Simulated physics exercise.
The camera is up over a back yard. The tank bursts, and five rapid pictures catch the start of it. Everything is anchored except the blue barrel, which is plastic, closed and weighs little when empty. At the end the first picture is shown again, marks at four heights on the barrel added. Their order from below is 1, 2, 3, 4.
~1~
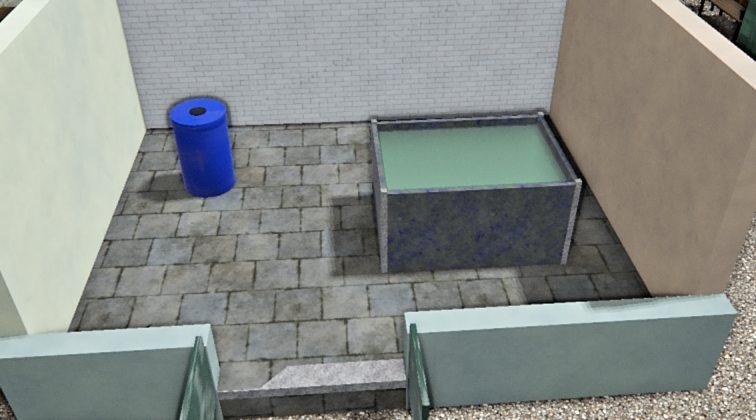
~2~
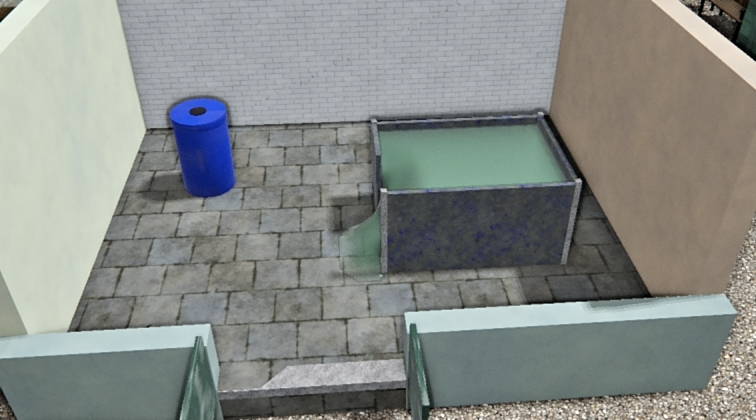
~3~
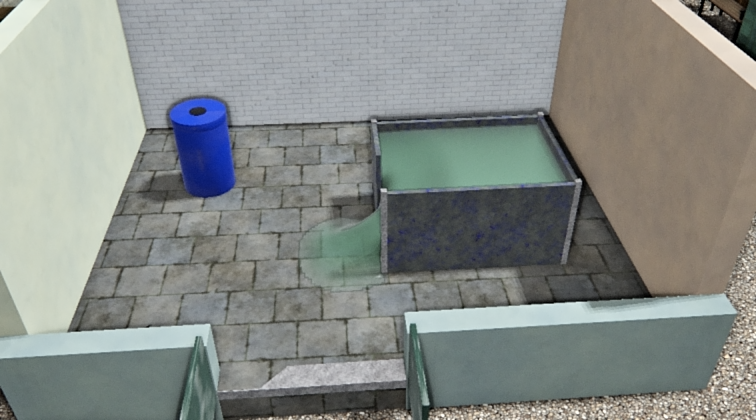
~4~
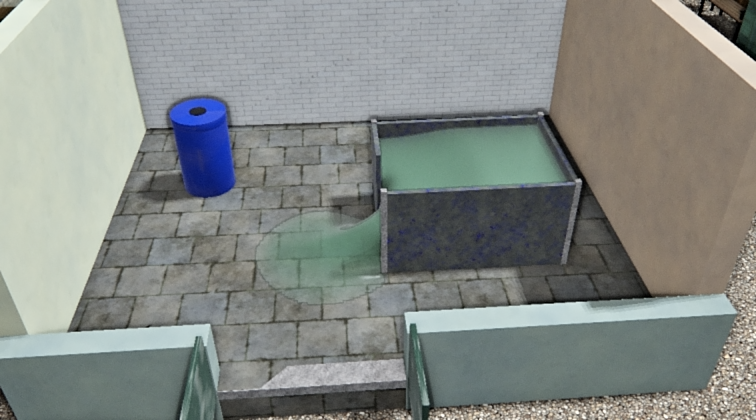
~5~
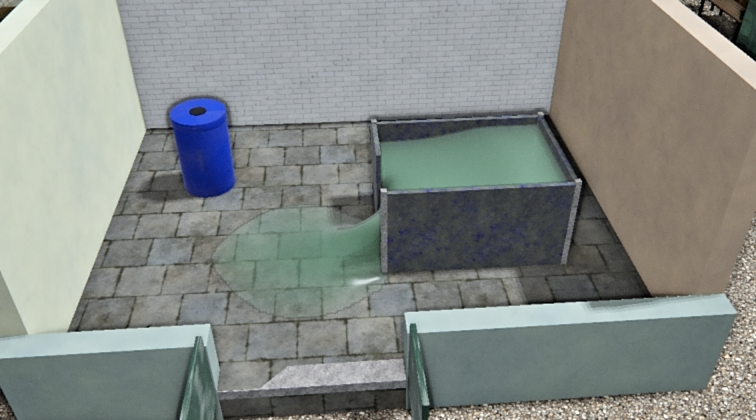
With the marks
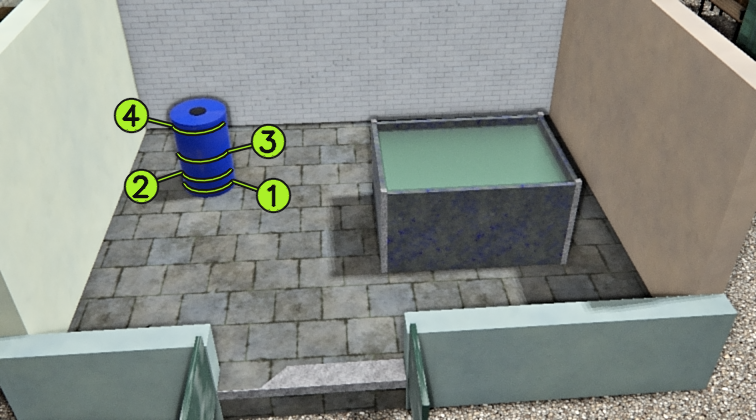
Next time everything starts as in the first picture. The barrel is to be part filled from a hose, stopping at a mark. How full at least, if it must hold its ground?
2 will do.
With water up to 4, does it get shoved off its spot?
No, not at all.
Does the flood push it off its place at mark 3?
No, not at all.
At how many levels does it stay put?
Three.
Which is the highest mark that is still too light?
That would be 1.
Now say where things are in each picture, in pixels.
In the first picture, lid of the blue barrel at (197, 111); tank full, its middle at (468, 158); open gate at (308, 322).
In the second picture, 2 % of the ground under water, its edge towards the barrel at (350, 234).
In the third picture, 4 % of the ground under water, its edge towards the barrel at (325, 223).
In the fourth picture, 7 % of the ground under water, its edge towards the barrel at (290, 221).
In the fifth picture, lid of the blue barrel at (197, 111); 10 % of the ground under water, its edge towards the barrel at (255, 222).
In lime, 1 at (206, 191); 2 at (204, 180); 3 at (200, 161); 4 at (195, 133); from the bottom up 1, 2, 3, 4.
For mark 1, it is pushed about 4 times its own width away.
For mark 2, it does not move.
For mark 3, it does not move.
For mark 4, it does not move.
